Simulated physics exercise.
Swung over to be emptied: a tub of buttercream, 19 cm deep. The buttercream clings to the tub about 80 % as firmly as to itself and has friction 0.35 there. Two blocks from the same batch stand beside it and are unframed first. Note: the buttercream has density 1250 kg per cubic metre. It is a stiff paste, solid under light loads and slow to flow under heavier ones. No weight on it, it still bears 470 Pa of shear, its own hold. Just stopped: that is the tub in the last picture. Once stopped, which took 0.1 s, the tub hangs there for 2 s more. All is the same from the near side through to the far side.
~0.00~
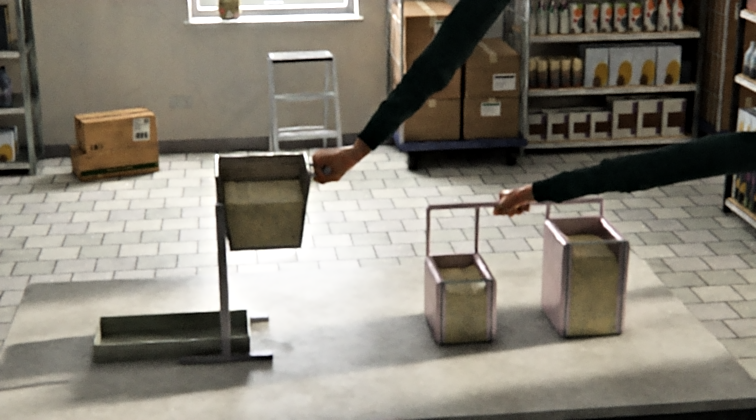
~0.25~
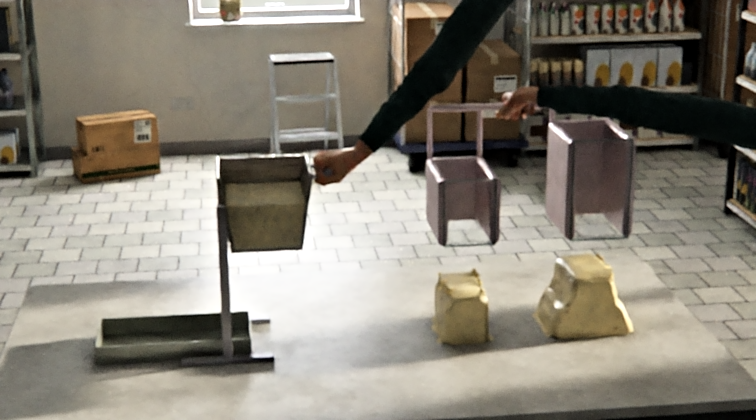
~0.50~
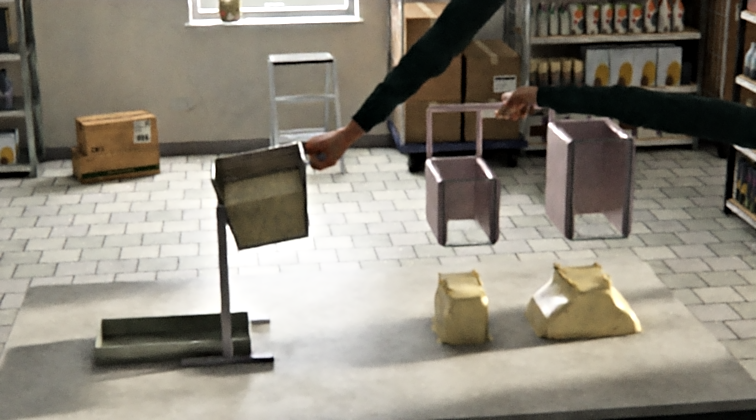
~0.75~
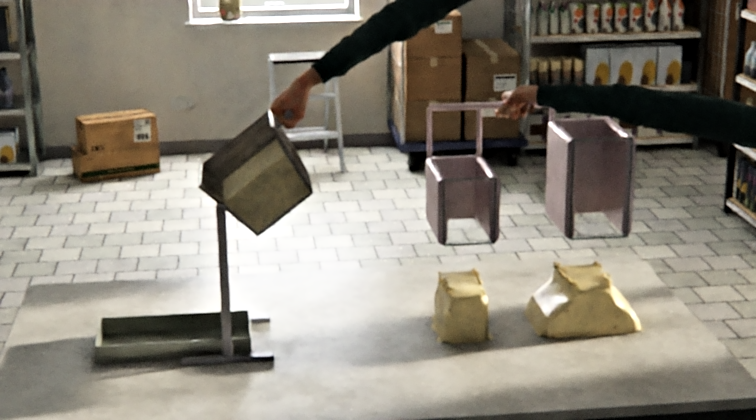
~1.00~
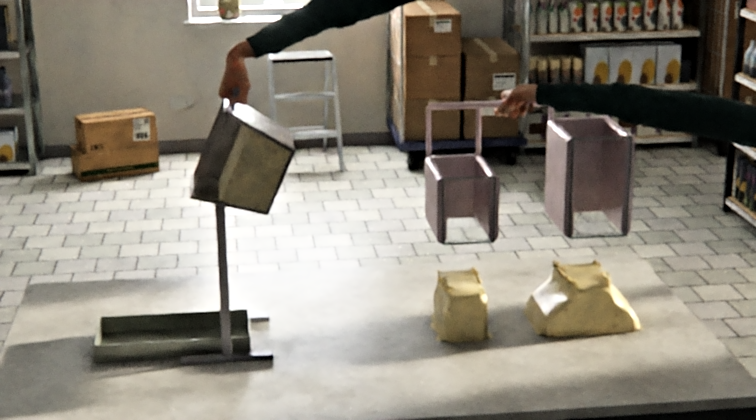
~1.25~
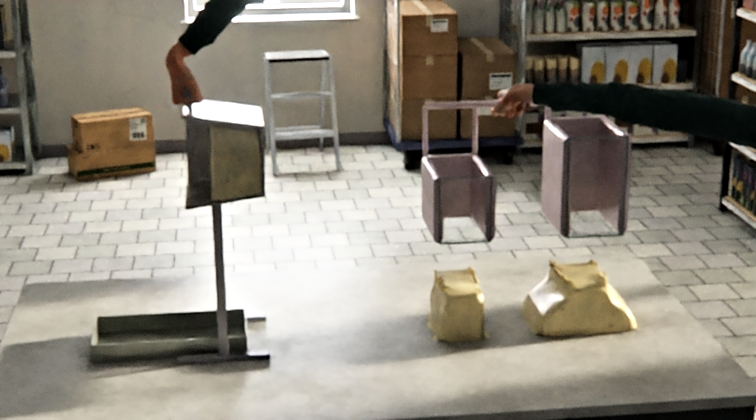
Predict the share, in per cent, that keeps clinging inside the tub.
I would say roughly 71 percent.
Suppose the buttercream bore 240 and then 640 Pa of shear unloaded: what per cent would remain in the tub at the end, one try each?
45 %, then 100 %.
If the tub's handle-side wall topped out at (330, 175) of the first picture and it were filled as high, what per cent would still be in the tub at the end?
Around 45 percent would still be in the tub at the end.
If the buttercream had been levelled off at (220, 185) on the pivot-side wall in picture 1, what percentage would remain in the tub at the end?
Then roughly 45 %.
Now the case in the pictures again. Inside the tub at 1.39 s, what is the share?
Tub contents: Around 100 %.
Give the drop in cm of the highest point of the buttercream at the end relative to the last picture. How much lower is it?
About 10 cm.
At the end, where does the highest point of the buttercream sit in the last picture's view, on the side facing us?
Highest point: Approx. (241, 165).
By 1.39 s, the tub is at 89 degrees and holds 100 %.
By 1.56 s, the tub is at 89 degrees and holds 96 %.
By 1.73 s, the tub is at 89 degrees and holds 84 %.
By 1.90 s, the tub is at 89 degrees and holds 74 %.
By 3.25 s, at the end, the tub is at 89 degrees and holds 71 %.
